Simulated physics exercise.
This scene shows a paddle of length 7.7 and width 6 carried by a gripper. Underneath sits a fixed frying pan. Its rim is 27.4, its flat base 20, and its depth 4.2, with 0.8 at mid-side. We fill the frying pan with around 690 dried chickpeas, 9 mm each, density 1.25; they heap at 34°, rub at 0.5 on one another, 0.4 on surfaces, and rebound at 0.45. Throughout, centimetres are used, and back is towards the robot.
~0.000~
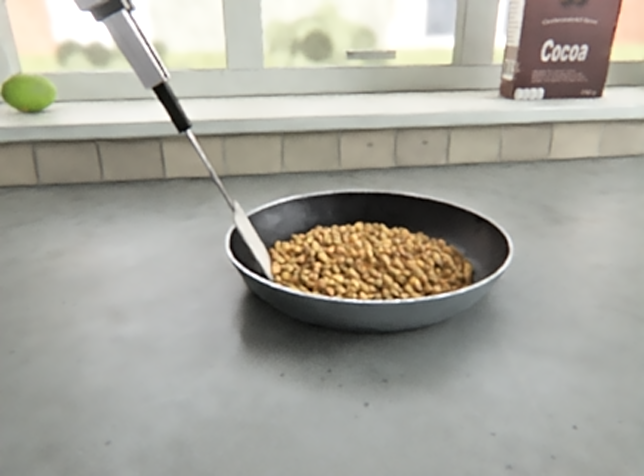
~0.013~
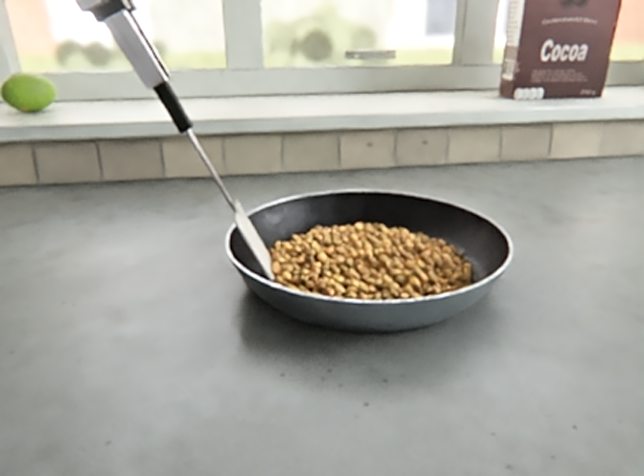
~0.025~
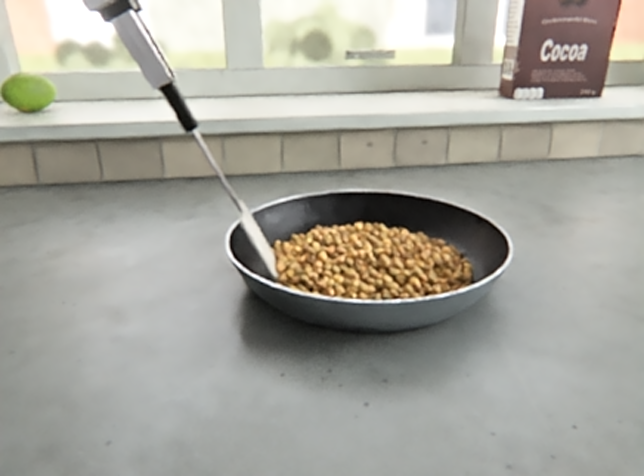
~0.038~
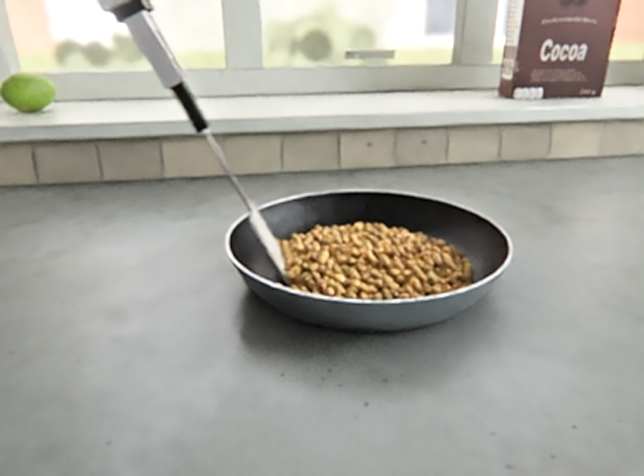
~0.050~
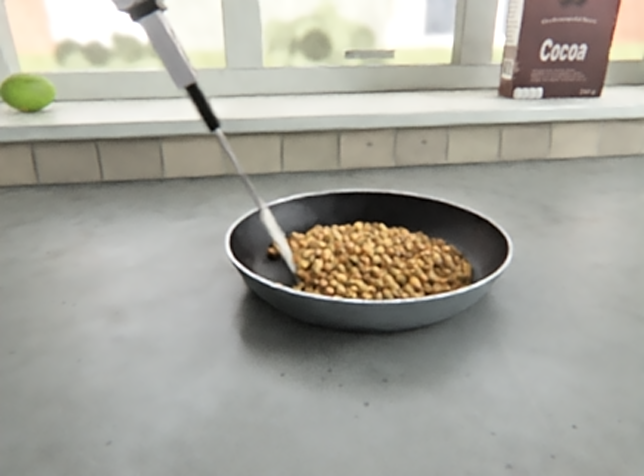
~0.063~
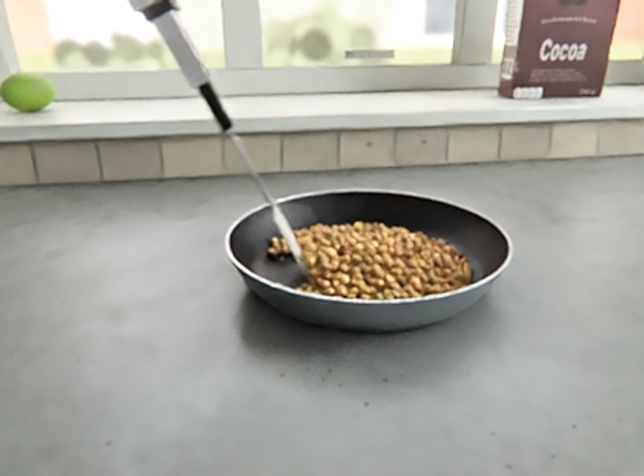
A gray kitchen countertop is seen from slightly above by a still camera, facing a tiled ledge and a bright window. A dark frying pan holding a heap of golden-brown dried chickpeas sits near the center, with a green fruit on the sill at left and a brown cocoa package at right. A gripper slowly moves a slanted metallic paddle rightward inside the pan, nudging the nearest chickpeas and exposing some dark pan surface at left.
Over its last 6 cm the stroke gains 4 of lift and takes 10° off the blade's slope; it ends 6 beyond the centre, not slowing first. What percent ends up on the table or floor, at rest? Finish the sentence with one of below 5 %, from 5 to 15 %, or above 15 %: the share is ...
The share is below 5 %.
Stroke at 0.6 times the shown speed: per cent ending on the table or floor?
Some 0 per cent.
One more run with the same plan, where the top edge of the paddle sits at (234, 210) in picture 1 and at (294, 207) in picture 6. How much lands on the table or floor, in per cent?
Around 10 per cent finishes there.
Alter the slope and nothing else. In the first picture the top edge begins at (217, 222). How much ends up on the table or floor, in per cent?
0 percent or thereabouts.
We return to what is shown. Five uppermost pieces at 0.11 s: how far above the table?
I'd say close to 4 cm on average.
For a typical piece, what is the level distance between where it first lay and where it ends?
About 3 centimetres.
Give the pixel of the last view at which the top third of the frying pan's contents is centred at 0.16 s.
Near (399, 250).
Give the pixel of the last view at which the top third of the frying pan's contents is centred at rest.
It is centred near (445, 249) in the last view.
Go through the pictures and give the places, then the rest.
Paddle top edge at (234, 210), sloping 65°; upper third of the load around (364, 257), from x 270 to 470, top at y 225; 689 in the frying pan, in the first picture.
Paddle top edge at (235, 210), sloping 65°; upper third of the load around (364, 257), from x 270 to 470, top at y 225, in the second picture.
Paddle top edge at (241, 210), sloping 65°; upper third of the load around (360, 257), from x 270 to 470, top at y 225, in the third picture.
Paddle top edge at (250, 209), sloping 65°; upper third of the load around (359, 256), from x 270 to 470, top at y 225, in the fourth picture.
Paddle top edge at (262, 209), sloping 65°; upper third of the load around (358, 255), from x 270 to 470, top at y 225, in the fifth picture.
Paddle top edge at (273, 208), sloping 65°; upper third of the load around (357, 253), from x 270 to 470, top at y 225; 689 in the frying pan, in the sixth picture.
By 0.11 s, sloping 65°, highest piece 5 above the table; 689 in the frying pan.
By 0.16 s, sloping 61°, highest piece 5 above the table; 689 in the frying pan.
By 0.38 s, sloping 55°, highest piece 4 above the table; 685 in the frying pan, 3 on the table or floor, 1 on the blade or in flight.
By 1.43 s, sloping 55°, highest piece 4 above the table; 685 in the frying pan, 4 on the table or floor.
Final count, 685 in the frying pan, 4 on the table or floor. That is 1 % on the table or floor.
